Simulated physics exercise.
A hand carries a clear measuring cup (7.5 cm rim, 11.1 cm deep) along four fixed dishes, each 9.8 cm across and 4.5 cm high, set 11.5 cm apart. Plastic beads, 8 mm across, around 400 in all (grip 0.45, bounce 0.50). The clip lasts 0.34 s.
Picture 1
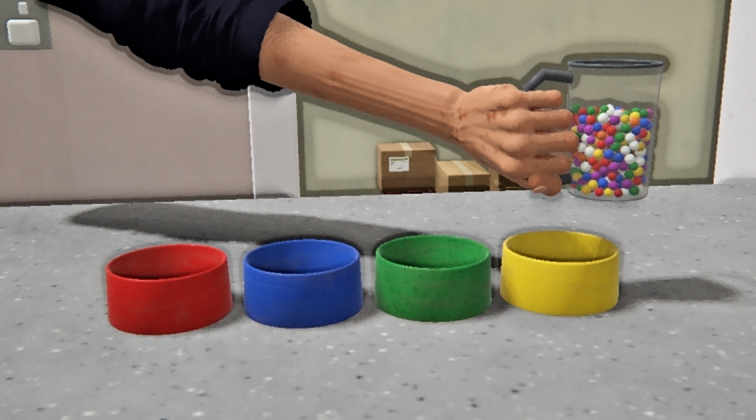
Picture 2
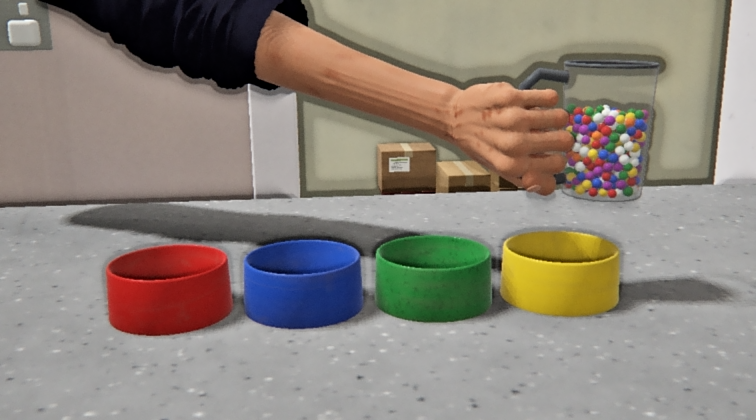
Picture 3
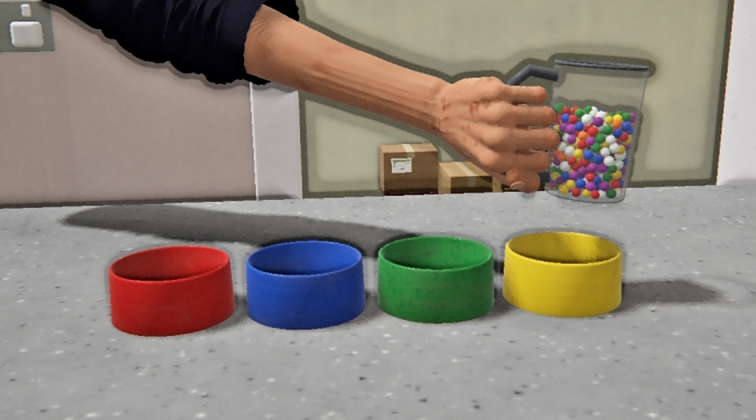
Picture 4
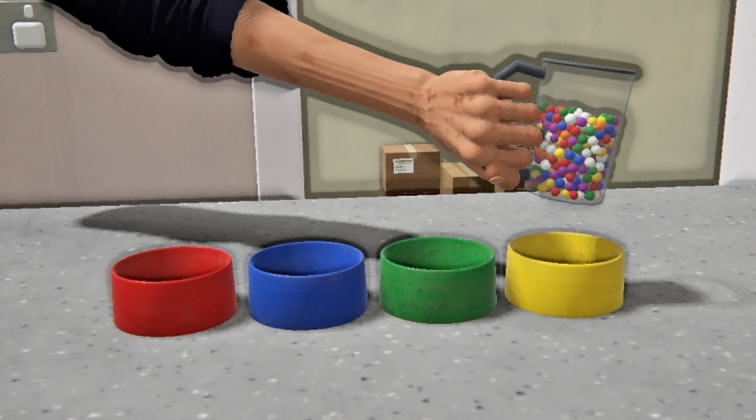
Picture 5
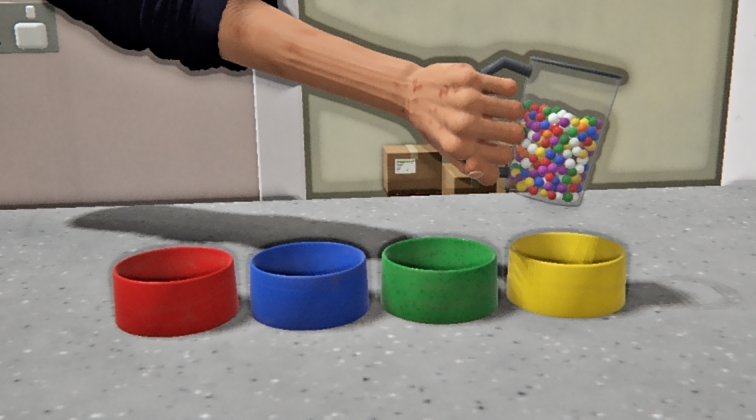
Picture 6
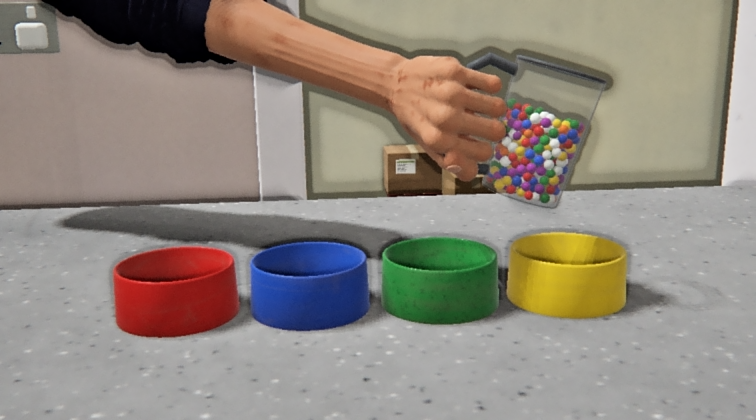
A hand held a clear cup of colorful beads above a speckled counter, then moved it left and gradually tilted it to the right, behind a row of red, blue, green and yellow dishes.
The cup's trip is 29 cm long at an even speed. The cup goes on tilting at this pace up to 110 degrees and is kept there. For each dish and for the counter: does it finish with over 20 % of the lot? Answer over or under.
Red: Under, blue: Under, green: Over, yellow: Under, counter: Over.
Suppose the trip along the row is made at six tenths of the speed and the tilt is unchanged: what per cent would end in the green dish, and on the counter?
In that case green 40; counter 50.
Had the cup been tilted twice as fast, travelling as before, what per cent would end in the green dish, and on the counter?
In that case green 50; counter 40.
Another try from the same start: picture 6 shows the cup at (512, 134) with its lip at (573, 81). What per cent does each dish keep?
Red 0, blue 10, green 40, yellow 0.
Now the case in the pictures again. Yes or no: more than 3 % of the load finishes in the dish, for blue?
Blue yes.
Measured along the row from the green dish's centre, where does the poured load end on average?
Some 4 cm to the left.
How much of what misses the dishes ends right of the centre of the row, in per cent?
Some 50 per cent.
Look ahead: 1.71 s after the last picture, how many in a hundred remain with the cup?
About 45 per cent.
Then, 0.70 s after the last picture, tilt 61 degrees; cup holds 100 %.
Then, 1.17 s after the last picture, tilt 90 degrees; cup holds 100 %.
Then, 1.71 s after the last picture, tilt 110 degrees; cup holds 45 %, blue 10 %, green 15 %.
In the end, red 0 %, blue 10 %, green 35 %, yellow 0 %, counter 55 %.
